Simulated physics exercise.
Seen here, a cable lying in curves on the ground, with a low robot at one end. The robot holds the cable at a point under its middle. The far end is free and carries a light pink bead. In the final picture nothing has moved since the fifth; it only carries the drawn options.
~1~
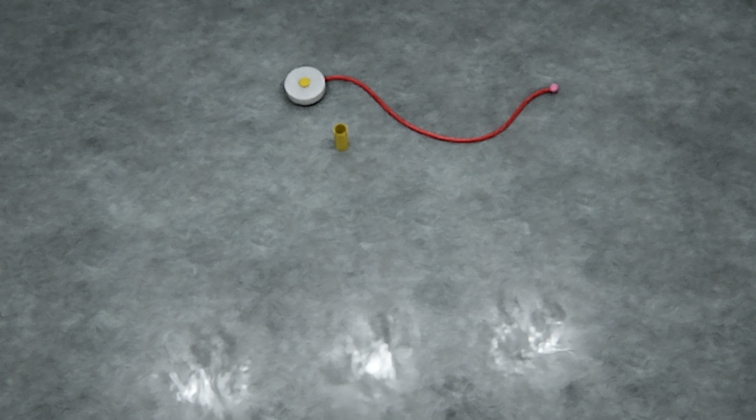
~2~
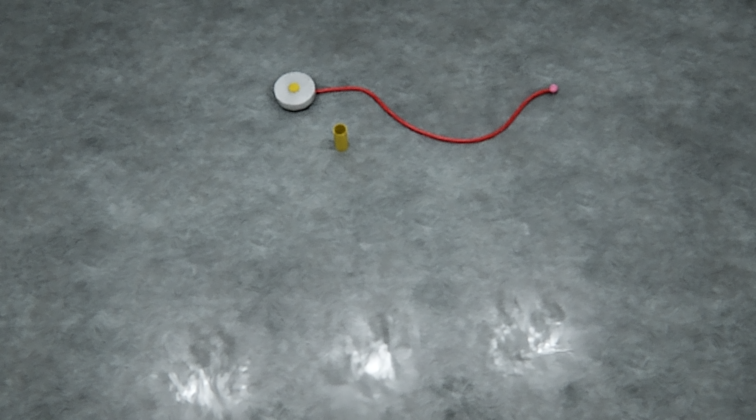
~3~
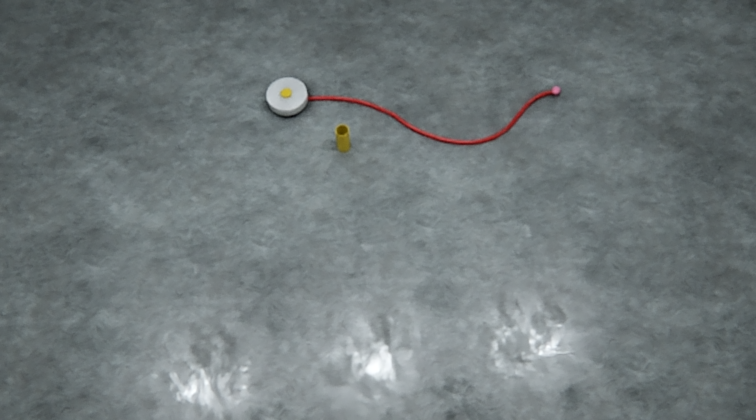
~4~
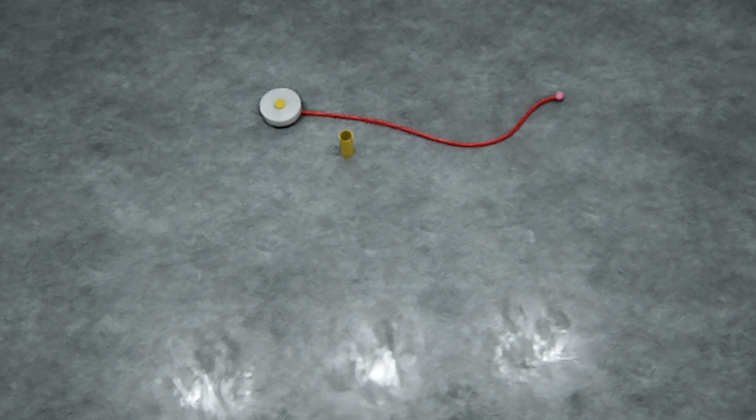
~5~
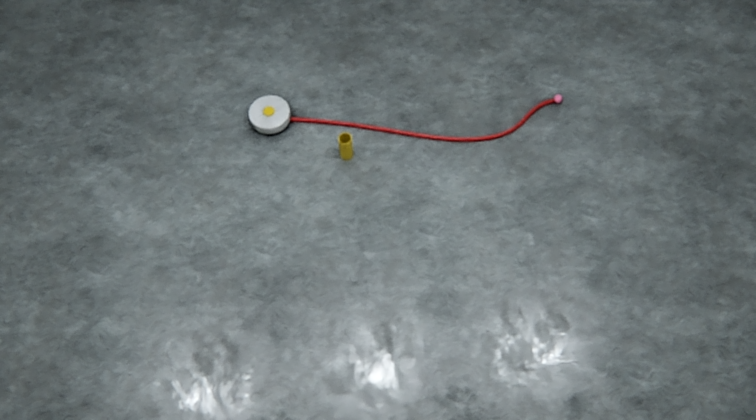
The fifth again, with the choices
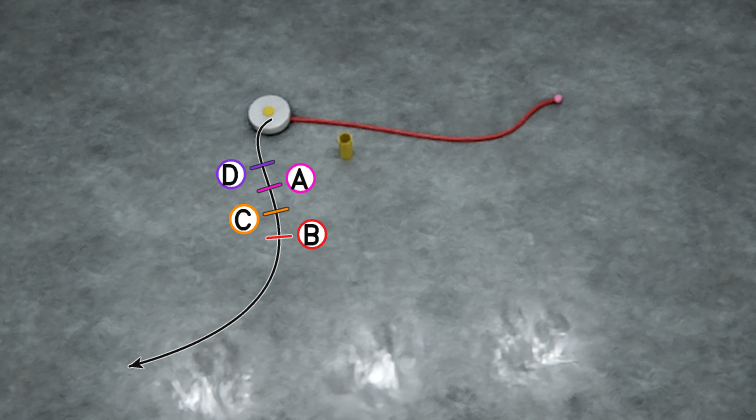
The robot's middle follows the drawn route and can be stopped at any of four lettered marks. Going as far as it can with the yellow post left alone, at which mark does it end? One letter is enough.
All is well up to A.
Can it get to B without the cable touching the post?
For that mark, no.
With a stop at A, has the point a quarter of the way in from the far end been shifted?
By then, yes.
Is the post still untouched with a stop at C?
No.
On the marked copy, A at (270, 188); B at (279, 237); C at (276, 212); D at (262, 165); the route from (271, 120) via (277, 259) to (129, 366).
Taking A. A third of the way, robot (256, 137), middle of the cable (413, 133), free end (553, 100).
Two thirds of the way, robot (261, 163), middle of the cable (413, 133), free end (552, 100).
When it is over, robot (268, 184), middle of the cable (413, 133), free end (552, 100); nothing has been touched.
As for the rest, B brings the cable against the post; C brings the cable against the post; D is safe but short.
